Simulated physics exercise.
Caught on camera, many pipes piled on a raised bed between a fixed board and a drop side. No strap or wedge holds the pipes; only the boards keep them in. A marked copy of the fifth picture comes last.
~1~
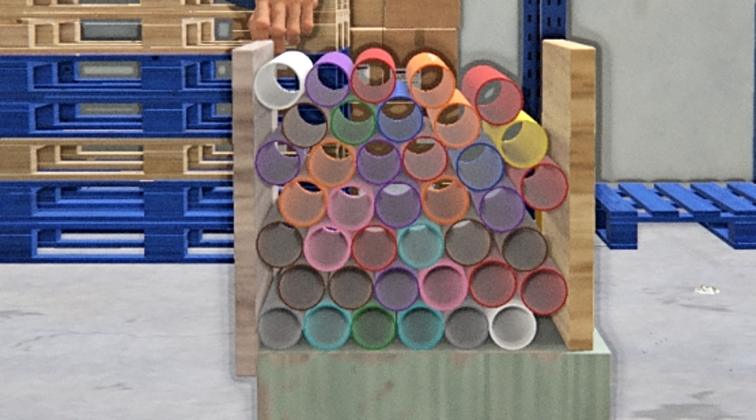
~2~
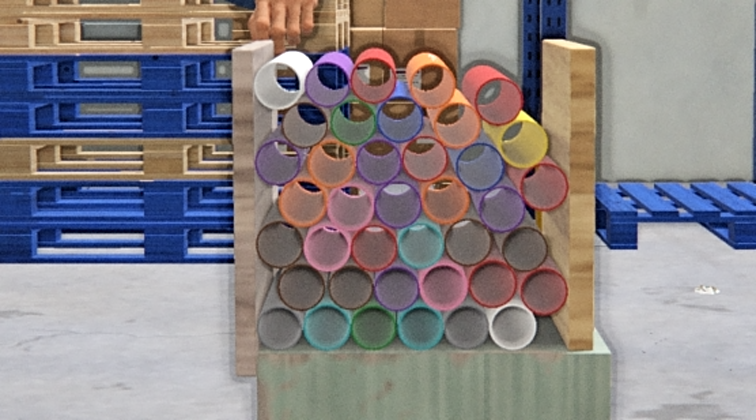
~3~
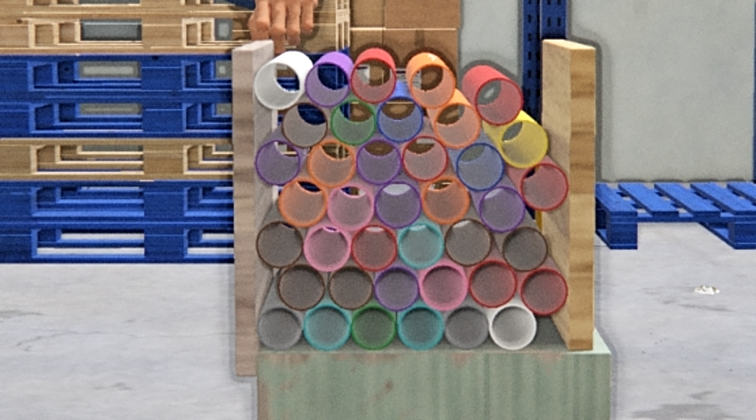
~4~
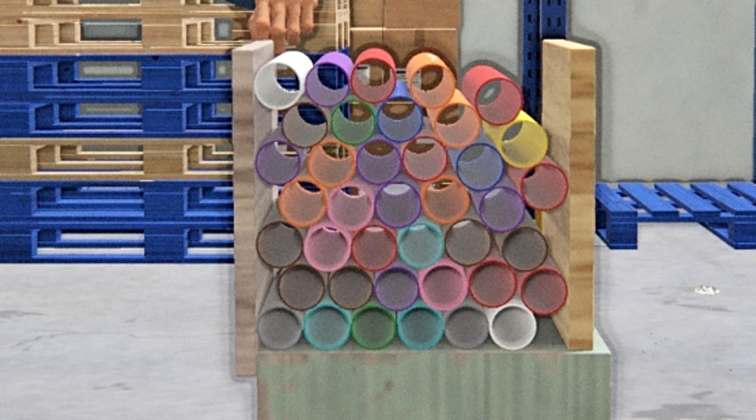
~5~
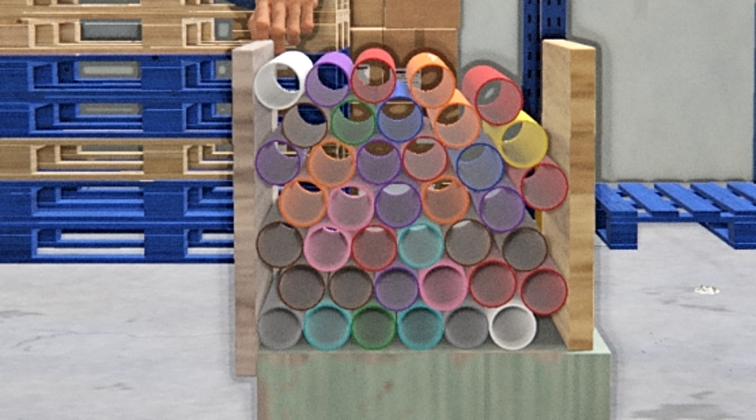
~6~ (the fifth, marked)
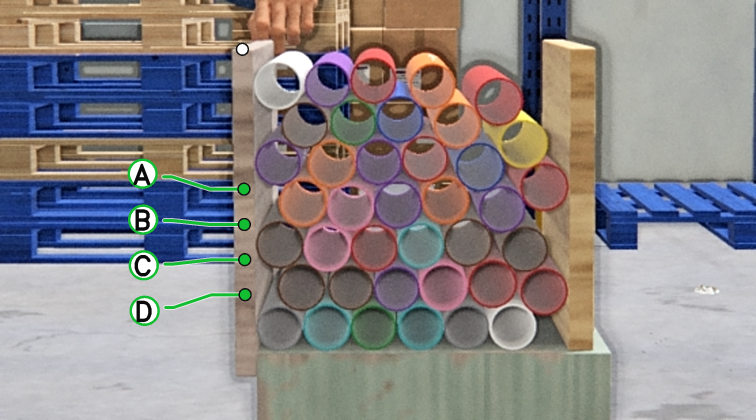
A stack of colourful open-ended pipes fills the space between two upright wooden boards on a pale green block, seen straight on in a storage area with a concrete floor. Purple, orange, red, pink, turquoise, green and grey pipes sit in rows, with a yellow one at upper right and blue and wooden pallets behind. Nothing visibly moves: pipes, the hand at the top left and the camera all stay still.
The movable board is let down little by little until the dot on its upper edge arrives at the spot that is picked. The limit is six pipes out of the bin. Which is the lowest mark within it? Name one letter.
C is the limit.
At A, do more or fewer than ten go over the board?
Fewer than ten.
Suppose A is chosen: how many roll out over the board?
The count is one.
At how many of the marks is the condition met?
Three of the four.
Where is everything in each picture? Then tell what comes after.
A green pipe (353, 123); a purple pipe (327, 85); side board (258, 193), in the first frame.
Side board (258, 193); a grey pipe (279, 328), in the second frame.
A white pipe (512, 326); a brown pipe (280, 244), in the third frame.
A turquoise pipe (421, 245); a purple pipe (398, 205), in the fourth frame.
A purple pipe (379, 162); a green pipe (353, 123); a purple pipe (327, 85), in the fifth frame.
On the marked copy, A at (244, 189); B at (244, 224); C at (244, 259); D at (245, 294); the white dot at (242, 50).
Taking C. A third of the way, top of the board (255, 139).
Two thirds of the way, top of the board (256, 242).
When it is over, top of the board (256, 258), four out over the board.
As for the rest, A one out over the board; B four out over the board; D more than six out over the board.
